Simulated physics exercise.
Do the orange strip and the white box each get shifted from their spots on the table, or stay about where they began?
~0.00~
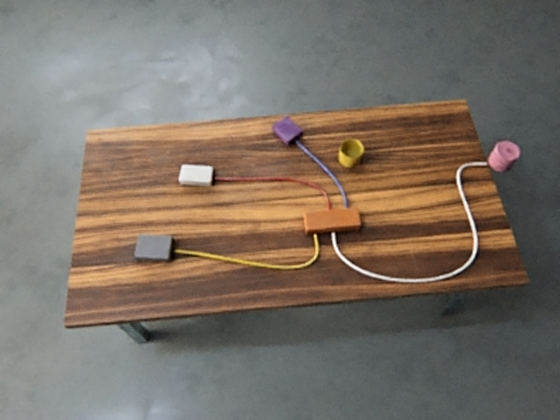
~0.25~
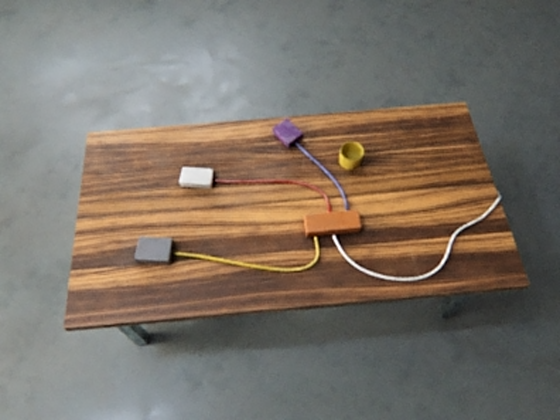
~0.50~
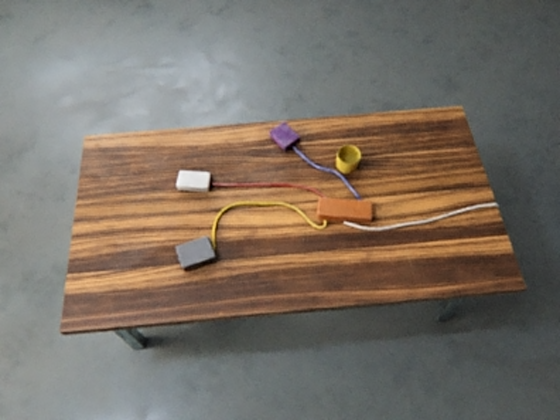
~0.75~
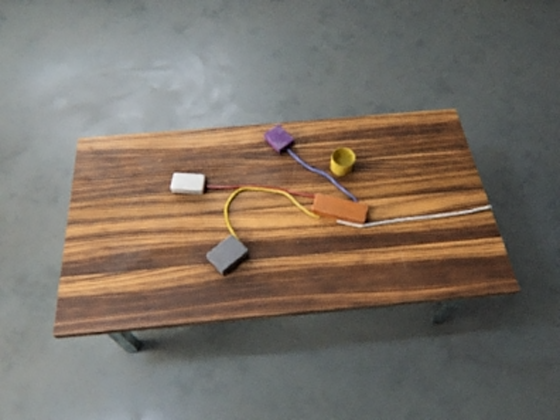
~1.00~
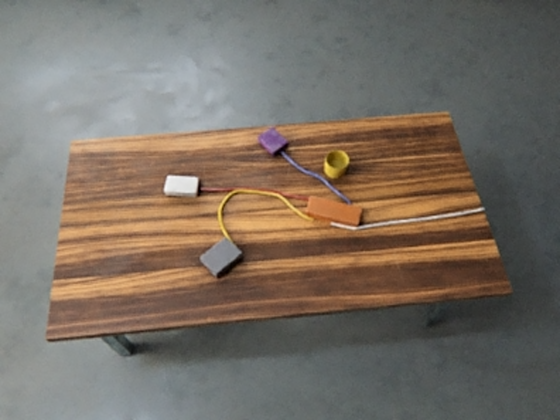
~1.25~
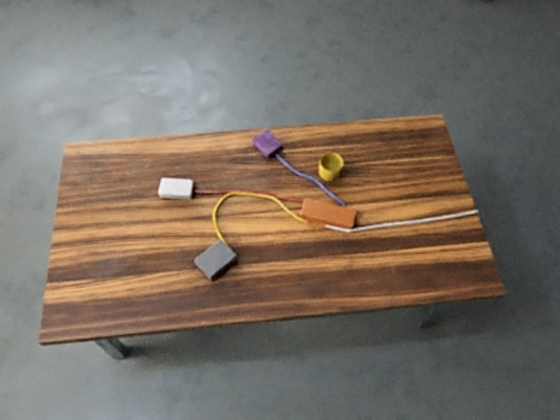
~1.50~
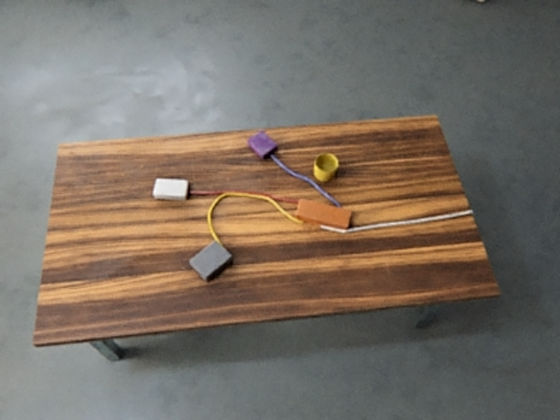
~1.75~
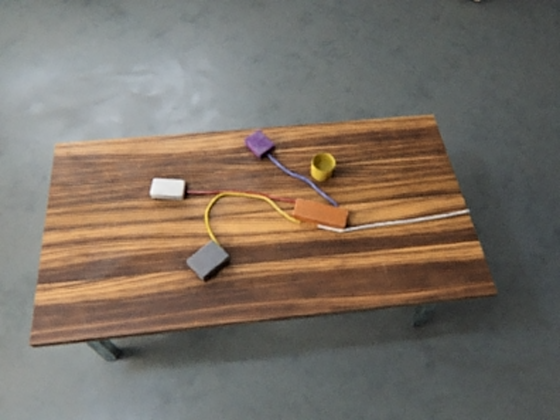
The orange strip gets shifted a little toward the right side of the table, while the white box hardly stirs.
